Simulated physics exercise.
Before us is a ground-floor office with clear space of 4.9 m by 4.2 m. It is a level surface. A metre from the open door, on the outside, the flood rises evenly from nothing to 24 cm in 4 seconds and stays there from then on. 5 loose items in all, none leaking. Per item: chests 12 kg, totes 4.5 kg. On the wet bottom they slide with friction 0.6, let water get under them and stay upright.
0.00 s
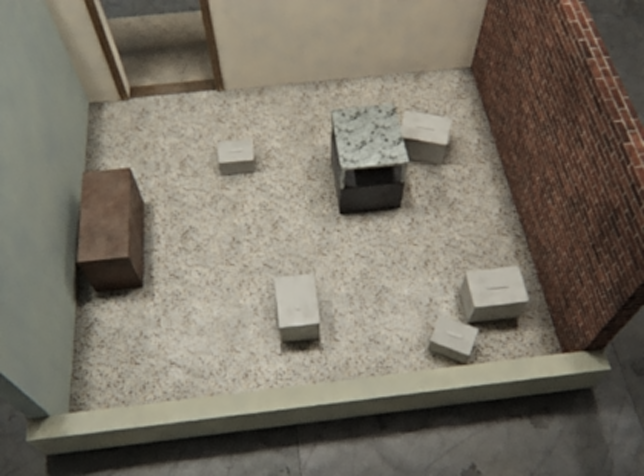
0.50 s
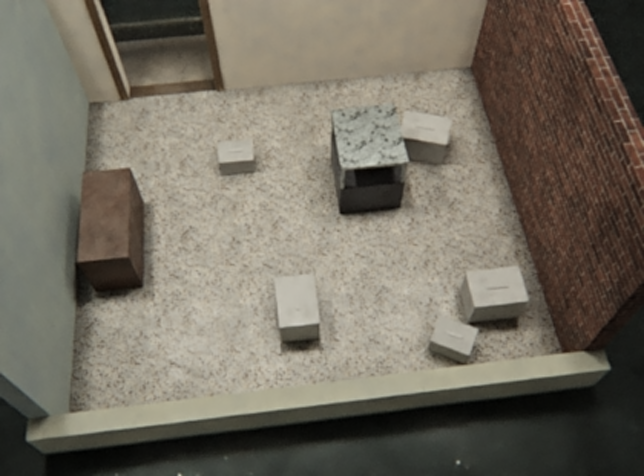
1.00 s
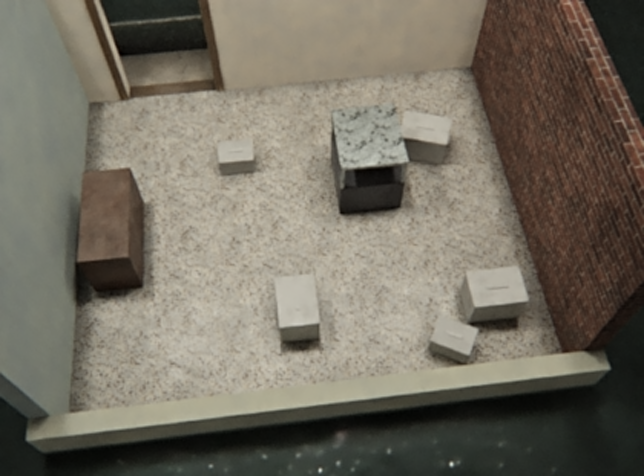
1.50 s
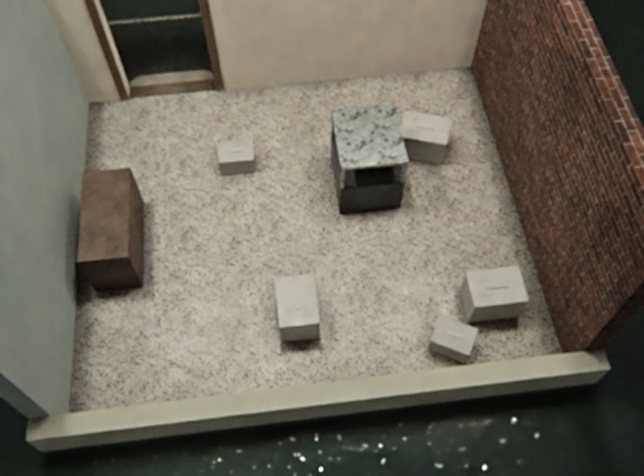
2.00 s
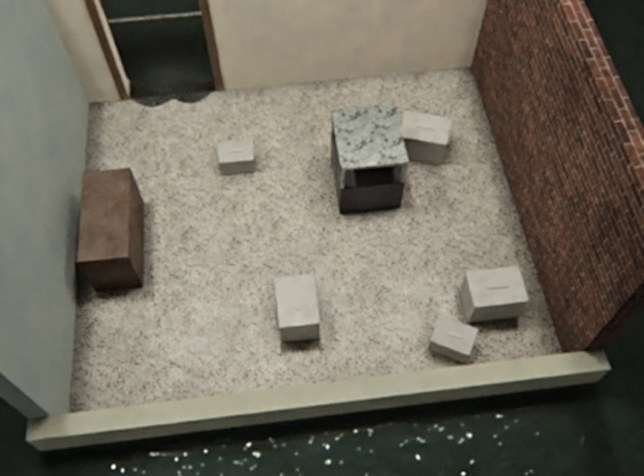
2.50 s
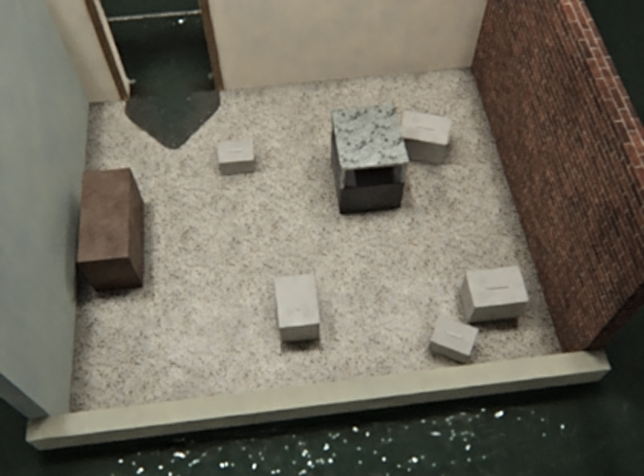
The clip opens on a high view of a room with a speckled floor, pale boxes, a brown cabinet and a brick wall at right. Outside, the ground darkens and glints appear beyond the low front wall, then dark water enters through the doorway and spreads inward while the boxes stay still.
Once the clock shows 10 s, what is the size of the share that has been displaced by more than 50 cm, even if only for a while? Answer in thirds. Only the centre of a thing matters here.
Two thirds or more.
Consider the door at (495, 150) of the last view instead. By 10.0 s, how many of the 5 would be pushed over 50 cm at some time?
2.
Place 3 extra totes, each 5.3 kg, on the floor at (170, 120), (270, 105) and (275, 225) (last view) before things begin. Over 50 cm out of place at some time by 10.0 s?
Beyond the limit; within the limit; beyond the limit.
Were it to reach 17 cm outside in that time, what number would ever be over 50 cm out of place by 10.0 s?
I count 1 of them in that case.
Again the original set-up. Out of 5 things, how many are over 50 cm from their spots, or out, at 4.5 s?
It comes to 1.
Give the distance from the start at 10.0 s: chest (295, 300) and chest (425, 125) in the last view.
Respectively 200 and 0 centimetres.
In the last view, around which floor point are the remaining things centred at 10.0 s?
Mean floor pixel: About (484, 249).
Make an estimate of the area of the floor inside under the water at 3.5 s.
Close to 3.0 m2, I'd say.
After 3.5 s 0 of 5 are over 50 cm from their spots; 0 afloat.
After 4.5 s 1 of 5 are over 50 cm from their spots; 0 afloat.
After 7.0 s 1 of 5 are over 50 cm from their spots; 1 afloat.
After 10.0 s 4 of 5 are over 50 cm from their spots, and 4 have been at some point; 4 afloat.
